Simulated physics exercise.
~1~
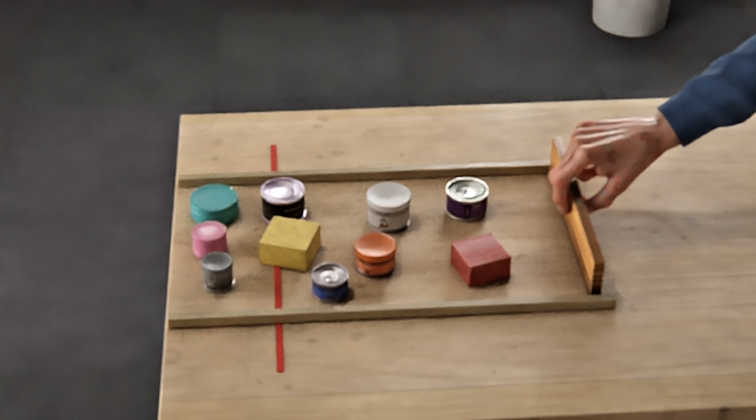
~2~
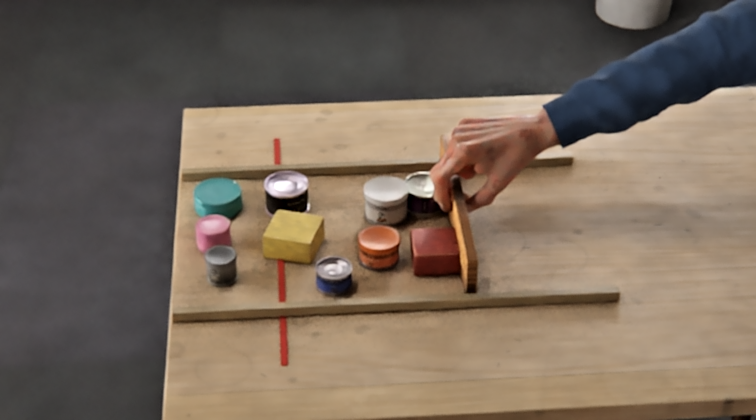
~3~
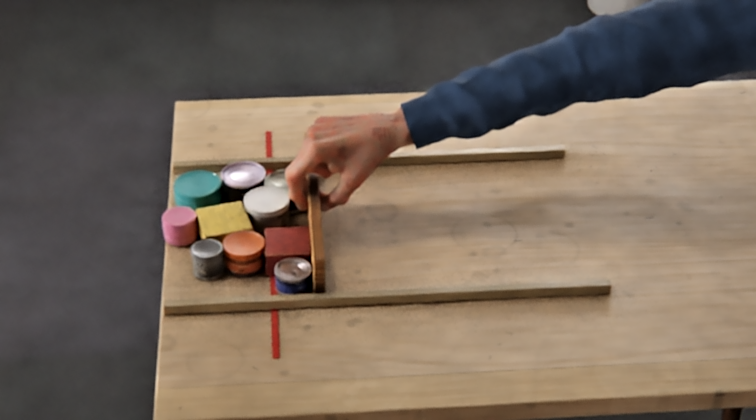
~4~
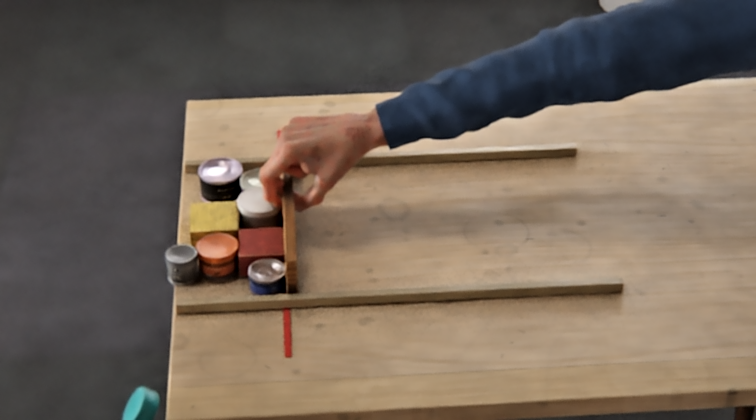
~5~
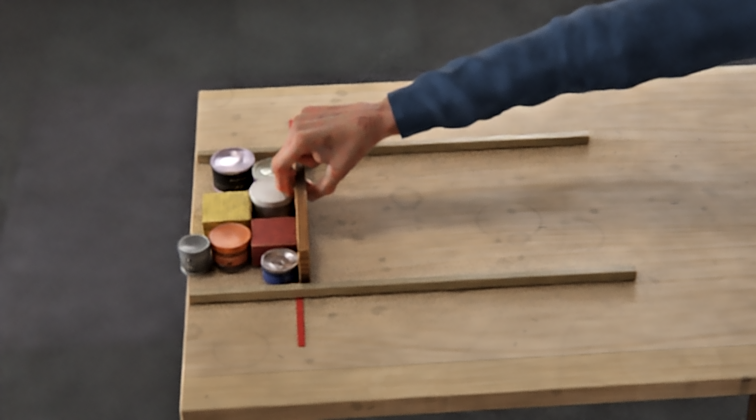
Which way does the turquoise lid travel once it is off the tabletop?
It moves down, dropping past the left edge of the table towards the bottom of the view.
